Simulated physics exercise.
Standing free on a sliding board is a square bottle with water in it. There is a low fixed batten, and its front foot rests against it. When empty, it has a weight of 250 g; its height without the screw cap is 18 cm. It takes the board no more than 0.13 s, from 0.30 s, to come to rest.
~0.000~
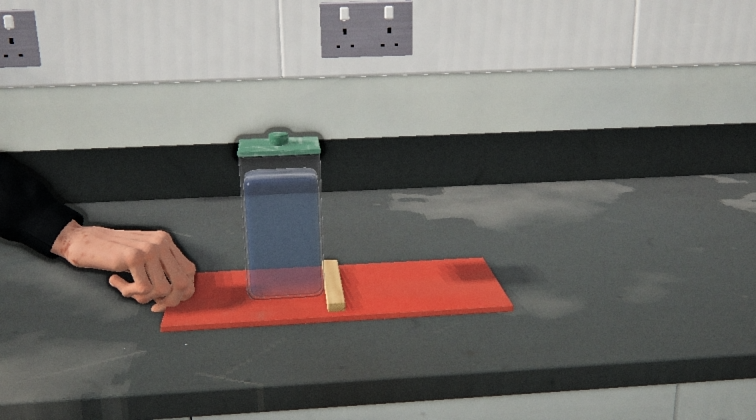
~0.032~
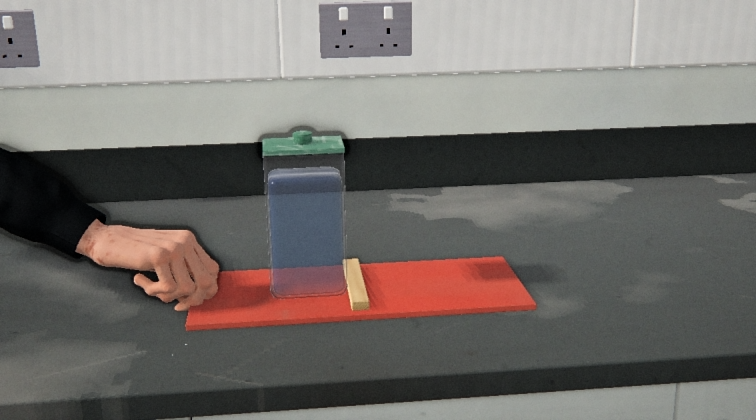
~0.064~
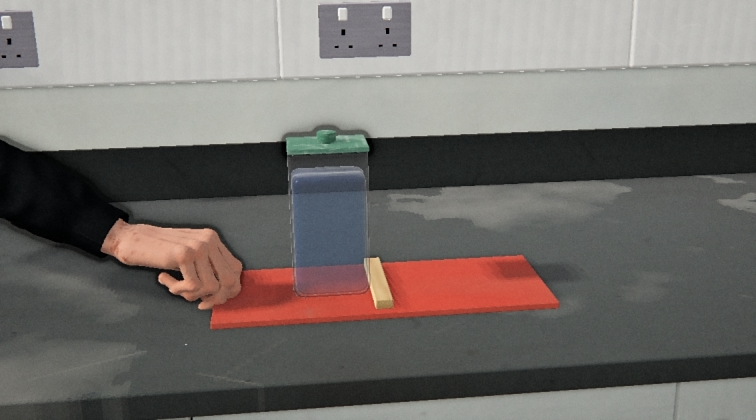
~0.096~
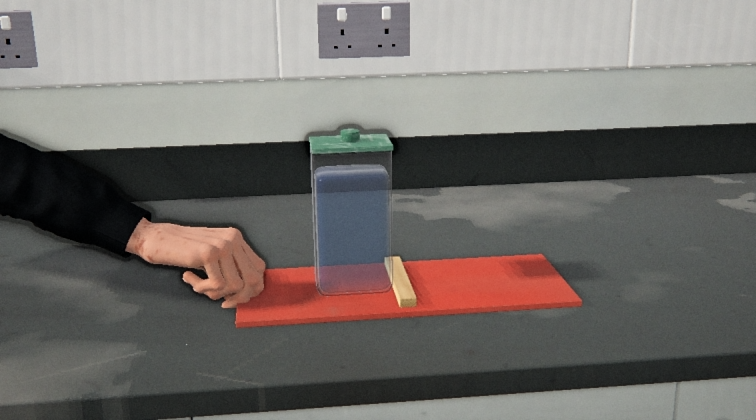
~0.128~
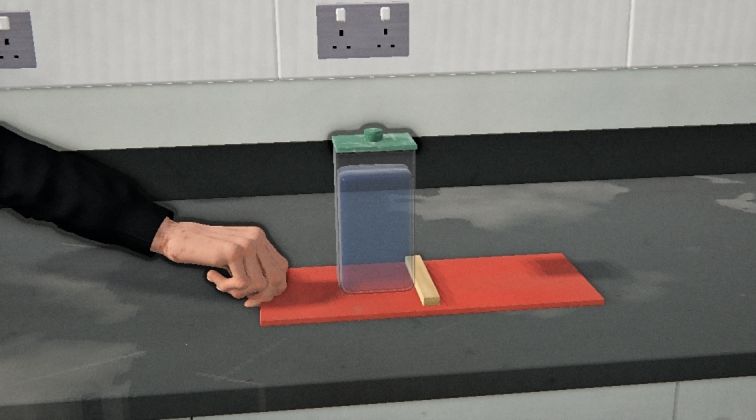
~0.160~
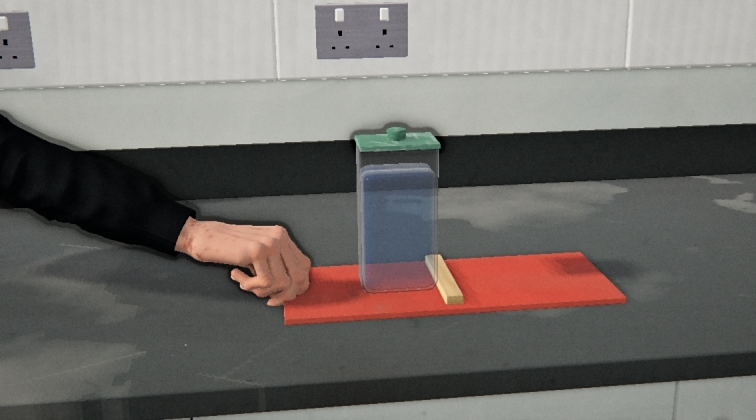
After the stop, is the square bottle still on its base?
Yes, it is still standing.
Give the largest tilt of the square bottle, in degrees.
Roughly 13 degrees.
After 0.43 s the board moves at 0.00 m/s; the square bottle leans 8°.
After 0.55 s the square bottle leans 13°.
After 0.71 s the square bottle stands where it began.
After 0.93 s the square bottle stands where it began.
In the end the square bottle stands where it began.
